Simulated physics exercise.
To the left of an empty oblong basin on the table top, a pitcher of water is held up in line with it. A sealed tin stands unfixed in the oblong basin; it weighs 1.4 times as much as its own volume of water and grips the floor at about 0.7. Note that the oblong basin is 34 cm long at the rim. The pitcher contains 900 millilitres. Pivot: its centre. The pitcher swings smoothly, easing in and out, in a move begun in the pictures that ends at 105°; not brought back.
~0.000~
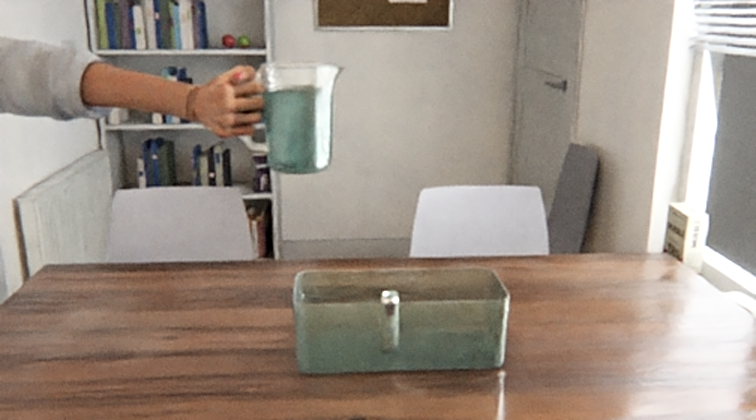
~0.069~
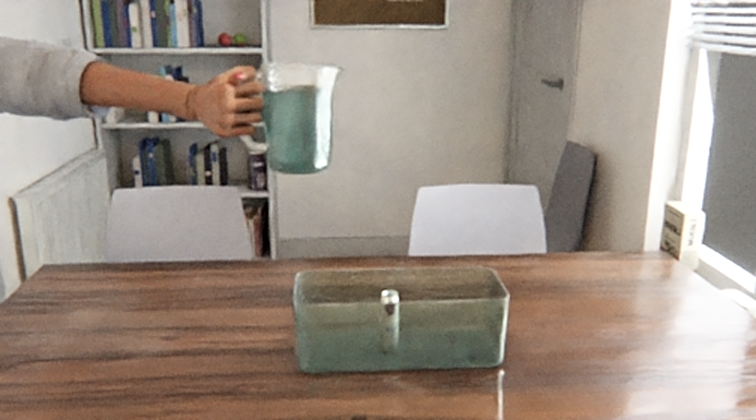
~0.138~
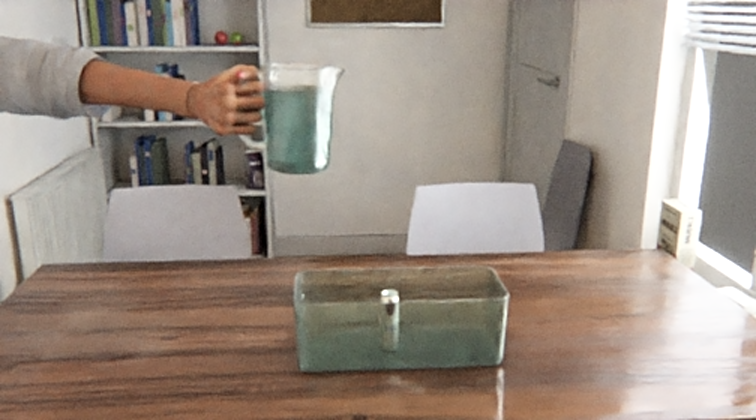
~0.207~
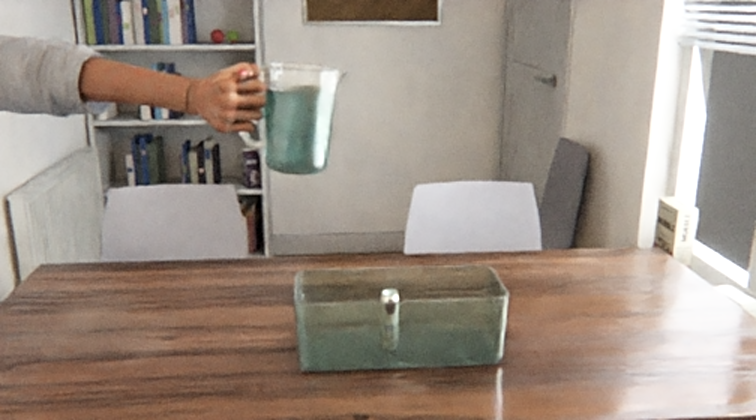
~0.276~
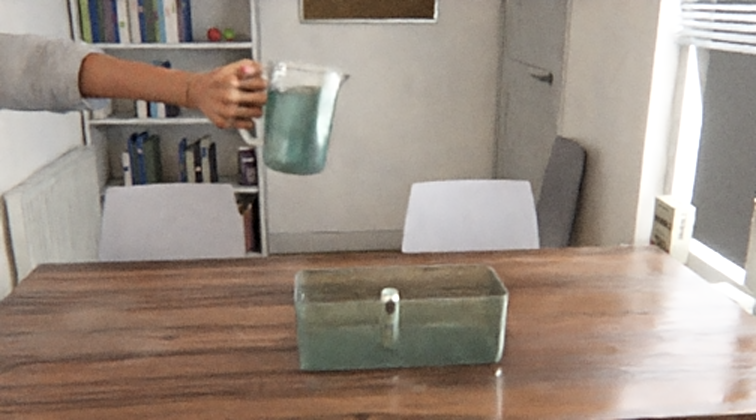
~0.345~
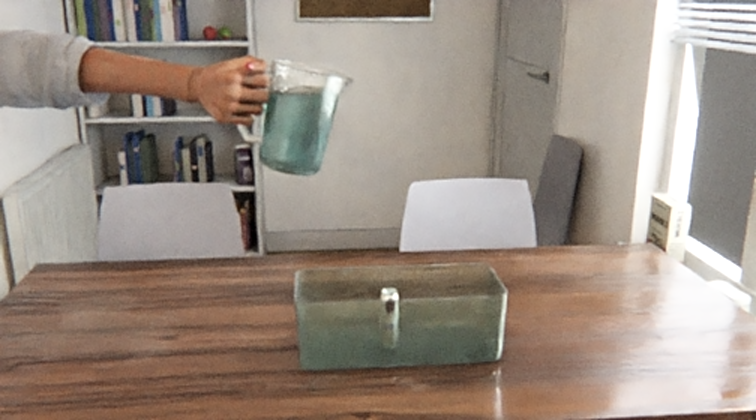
The clip shows a hand holding a pitcher of bluish-green water above and to the left of an oblong glass basin on a wooden table, then slowly tilting the pitcher slightly to the right.
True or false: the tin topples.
False.
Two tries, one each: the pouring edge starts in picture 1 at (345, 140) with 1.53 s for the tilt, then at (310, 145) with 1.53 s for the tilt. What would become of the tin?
Run one: It tumbles. Run two: It tumbles.
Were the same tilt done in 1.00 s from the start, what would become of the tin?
Result: Tin upright.
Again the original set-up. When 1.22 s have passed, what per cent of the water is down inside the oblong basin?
Roughly 26 percent of it.
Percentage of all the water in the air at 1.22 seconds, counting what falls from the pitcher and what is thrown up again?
Close to 30 per cent.
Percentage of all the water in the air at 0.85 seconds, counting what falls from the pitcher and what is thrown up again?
Around 9 percent.
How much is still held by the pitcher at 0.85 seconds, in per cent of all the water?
Near 92 in a hundred.
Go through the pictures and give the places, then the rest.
The first frame shows tilt 0°; pouring edge (344, 66); surface from (264, 89) to (331, 89); the oblong basin's rim runs from (295, 289) to (501, 284); the tin's top is at (390, 297).
The second frame shows tilt 1°; pouring edge (344, 67); surface from (265, 89) to (331, 89).
The third frame shows tilt 2°; pouring edge (346, 69); surface from (266, 89) to (333, 90).
The fourth frame shows tilt 5°; pouring edge (348, 71); surface from (267, 90) to (333, 90).
The fifth frame shows tilt 8°; pouring edge (351, 75); surface from (269, 90) to (335, 90).
The sixth frame shows tilt 13°; pouring edge (353, 79); surface from (270, 92) to (339, 91).
After 0.85 s the tilt is 62° and 91 per cent is still to pour; the tin stands where it began.
After 1.22 s the tilt is 95° and 43 per cent is still to pour; the tin stands where it began.
After 1.61 s the tilt is 105° and 4 per cent is still to pour; the tin stands where it began.
After 2.03 s the tilt is 105° and 0 per cent is still to pour; the tin stands where it began.
In the end the tin stands where it began.
